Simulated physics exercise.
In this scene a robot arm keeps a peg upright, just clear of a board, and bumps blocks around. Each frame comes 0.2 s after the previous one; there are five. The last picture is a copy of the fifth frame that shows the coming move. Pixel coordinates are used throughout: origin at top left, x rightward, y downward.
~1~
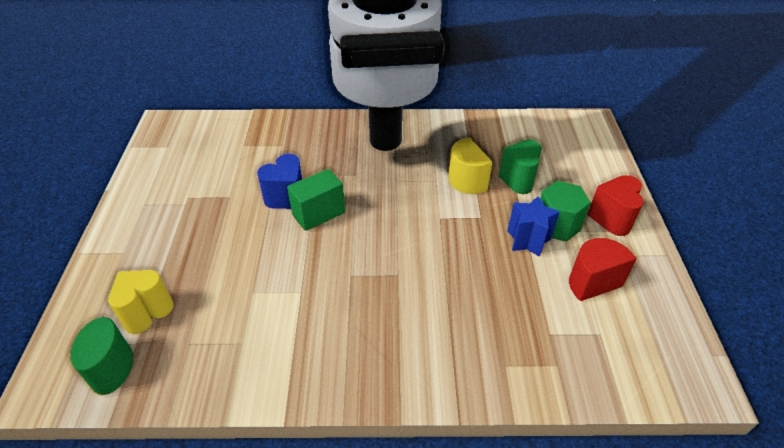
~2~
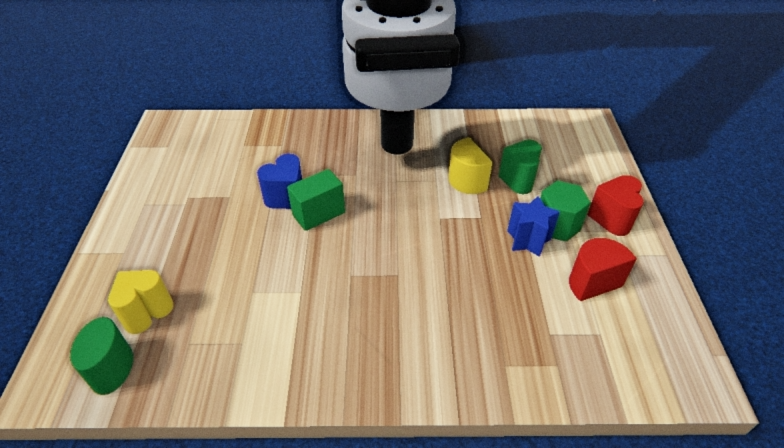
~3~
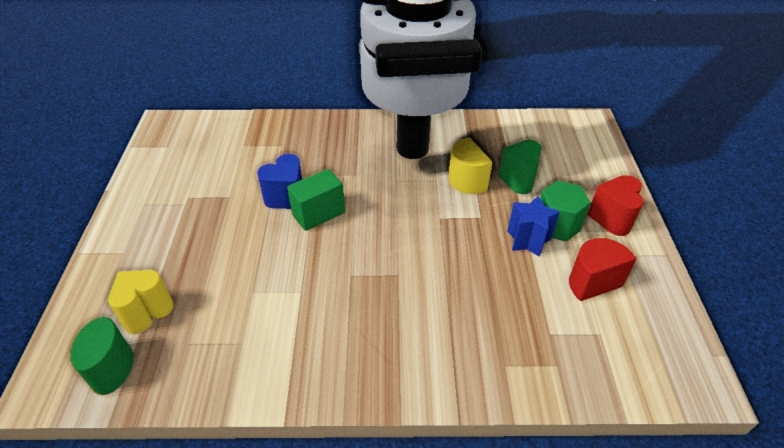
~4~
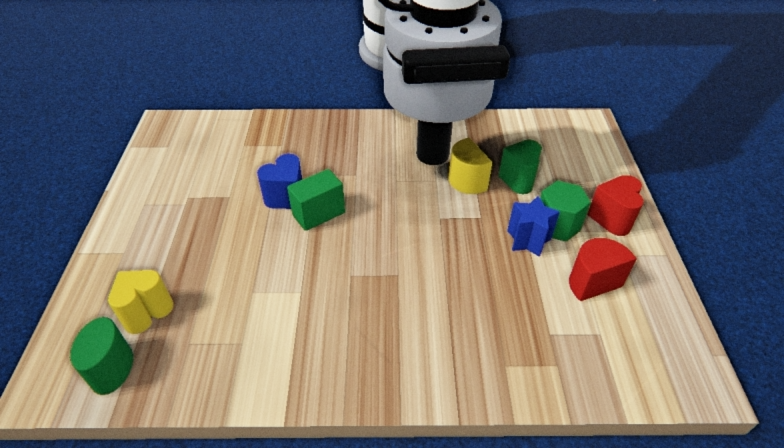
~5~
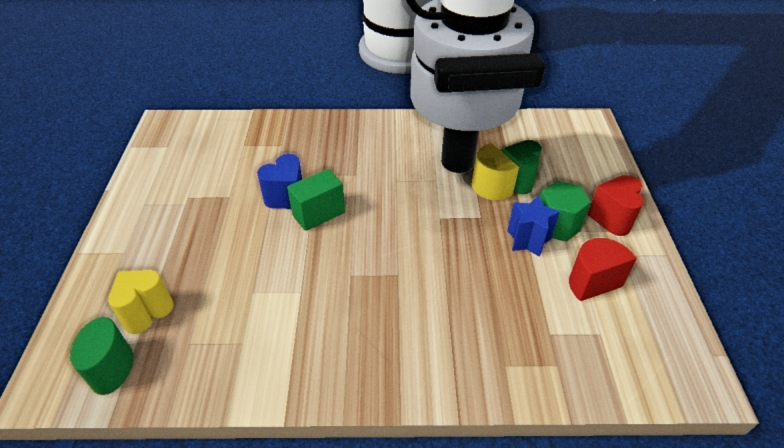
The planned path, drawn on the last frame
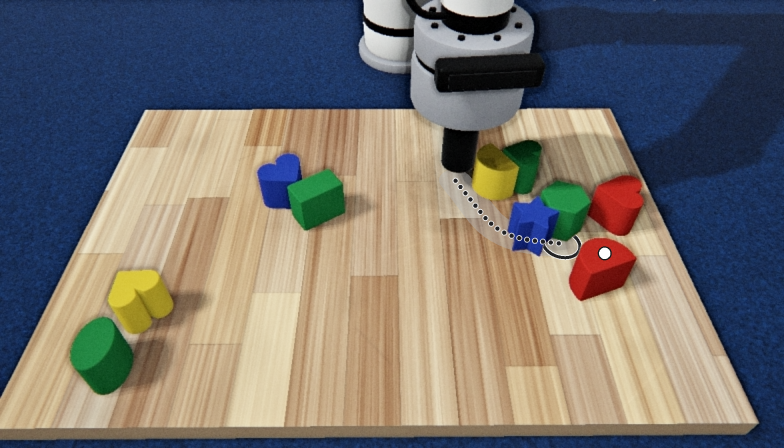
On a wooden board, a robot arm's black peg moves right and nudges a yellow block.
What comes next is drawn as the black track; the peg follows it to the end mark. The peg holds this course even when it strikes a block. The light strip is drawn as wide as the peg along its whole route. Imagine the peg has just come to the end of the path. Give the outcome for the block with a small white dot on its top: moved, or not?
Once the path ends, it is somewhere new.
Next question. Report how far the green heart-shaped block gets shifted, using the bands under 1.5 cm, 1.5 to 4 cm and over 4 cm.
It travels less than 1.5 cm.
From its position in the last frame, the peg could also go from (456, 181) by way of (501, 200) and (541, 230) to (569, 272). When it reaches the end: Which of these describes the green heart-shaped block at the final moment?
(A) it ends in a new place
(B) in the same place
A: It ends in a new place.
The drawn path runs from (456, 181) over (478, 209) and (512, 236) to (561, 244); the dot is on the red half-round block.
On the path given first. One third of the way, peg at (482, 193); yellow half-round block at (507, 162).
Two thirds of the way, peg at (517, 219); yellow half-round block at (507, 162); blue star block at (554, 223), turned 35° anticlockwise.
At the end, peg at (567, 227); yellow half-round block at (507, 162); green heart-shaped block not moved; blue star block at (602, 233), turned 25° anticlockwise; green hexagonal block at (588, 192), turned 50° anticlockwise; red half-round block at (624, 263), turned 35° clockwise.
